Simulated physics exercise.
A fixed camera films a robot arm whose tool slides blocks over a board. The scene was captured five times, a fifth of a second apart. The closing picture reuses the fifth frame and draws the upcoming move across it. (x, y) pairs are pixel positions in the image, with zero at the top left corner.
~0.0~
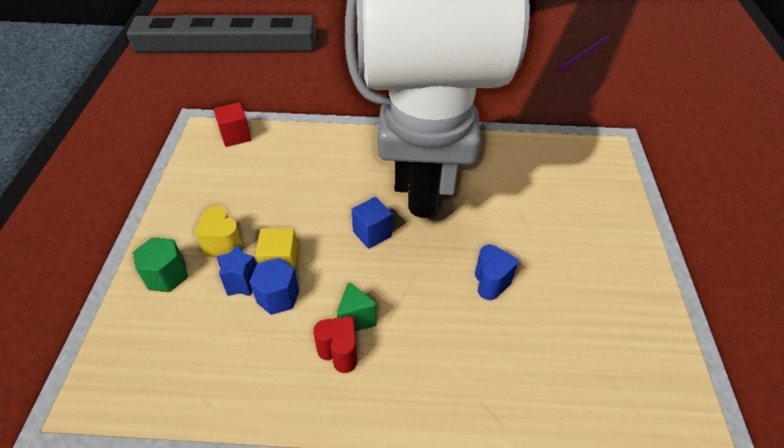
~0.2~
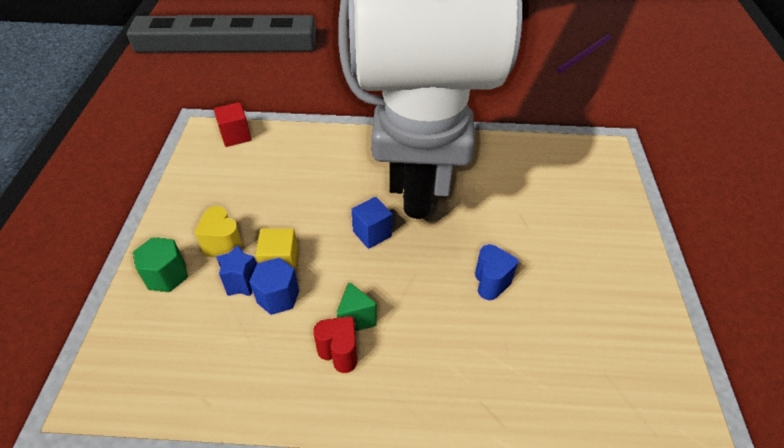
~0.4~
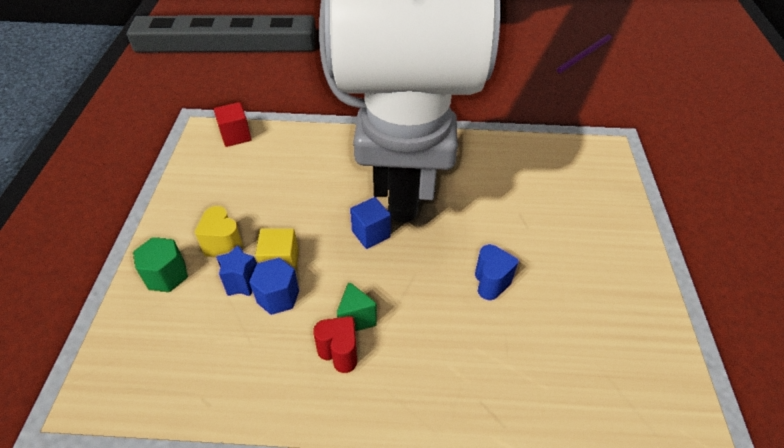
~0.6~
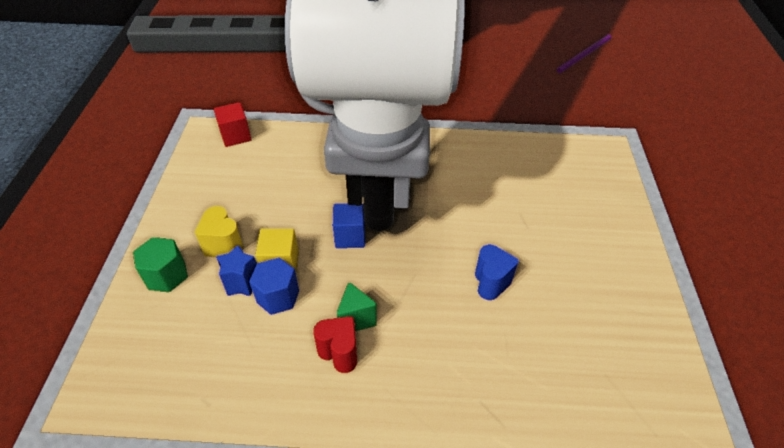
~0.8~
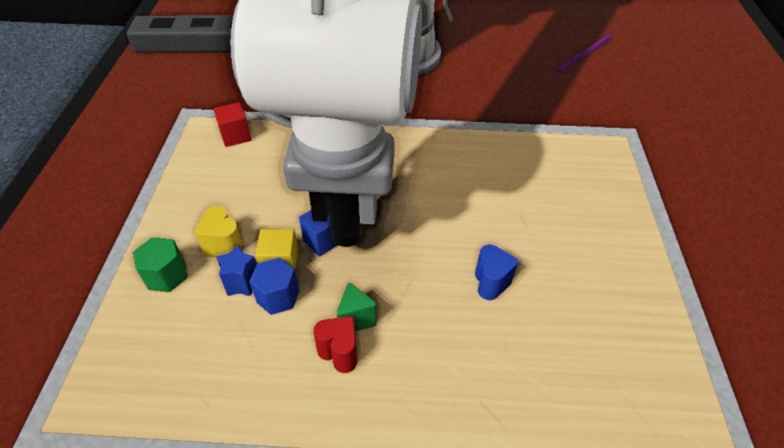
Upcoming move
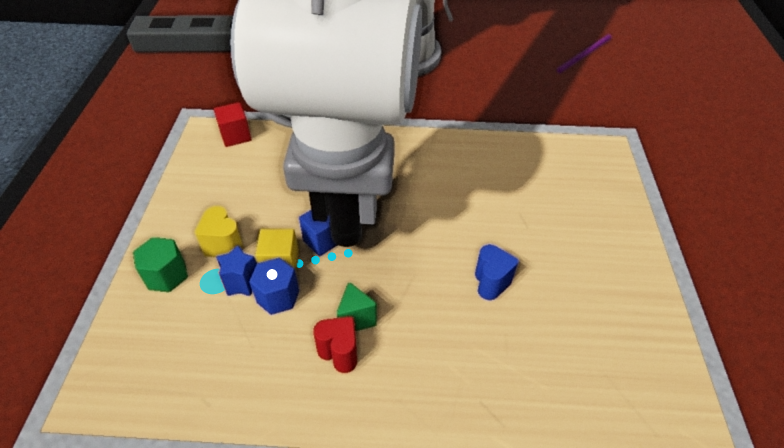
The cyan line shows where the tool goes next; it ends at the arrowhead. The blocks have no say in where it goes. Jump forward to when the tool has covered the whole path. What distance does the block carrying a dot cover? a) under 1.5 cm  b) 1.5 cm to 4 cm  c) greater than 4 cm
I choose a.
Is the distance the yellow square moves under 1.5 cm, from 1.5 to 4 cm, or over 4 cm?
Over 4 cm.
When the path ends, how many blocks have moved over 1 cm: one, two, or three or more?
In total, three or more blocks get moved by over 1 cm.
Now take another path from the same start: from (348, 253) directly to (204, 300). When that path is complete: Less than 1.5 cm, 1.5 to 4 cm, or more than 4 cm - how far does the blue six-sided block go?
The answer is 1.5 to 4 cm.
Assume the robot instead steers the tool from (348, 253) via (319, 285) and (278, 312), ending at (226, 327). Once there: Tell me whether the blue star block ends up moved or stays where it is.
Moved away.
The drawn path runs in a line from (348, 253) to (216, 281); the dot is on the blue six-sided block.
What follows on the original path. One third of the way, tool (302, 246); blue star block (229, 262); yellow square (267, 243); blue square (303, 214), turned 20° clockwise.
Two thirds of the way, tool (256, 255); blue star block (188, 278), turned 20° clockwise; yellow square (219, 255), turned 15° anticlockwise; blue square (303, 214), turned 20° clockwise.
At the end, tool (209, 265); blue star block (144, 295), turned 15° anticlockwise; blue six-sided block not moved; yellow square (171, 265), turned 15° anticlockwise; blue square (303, 214), turned 20° clockwise.
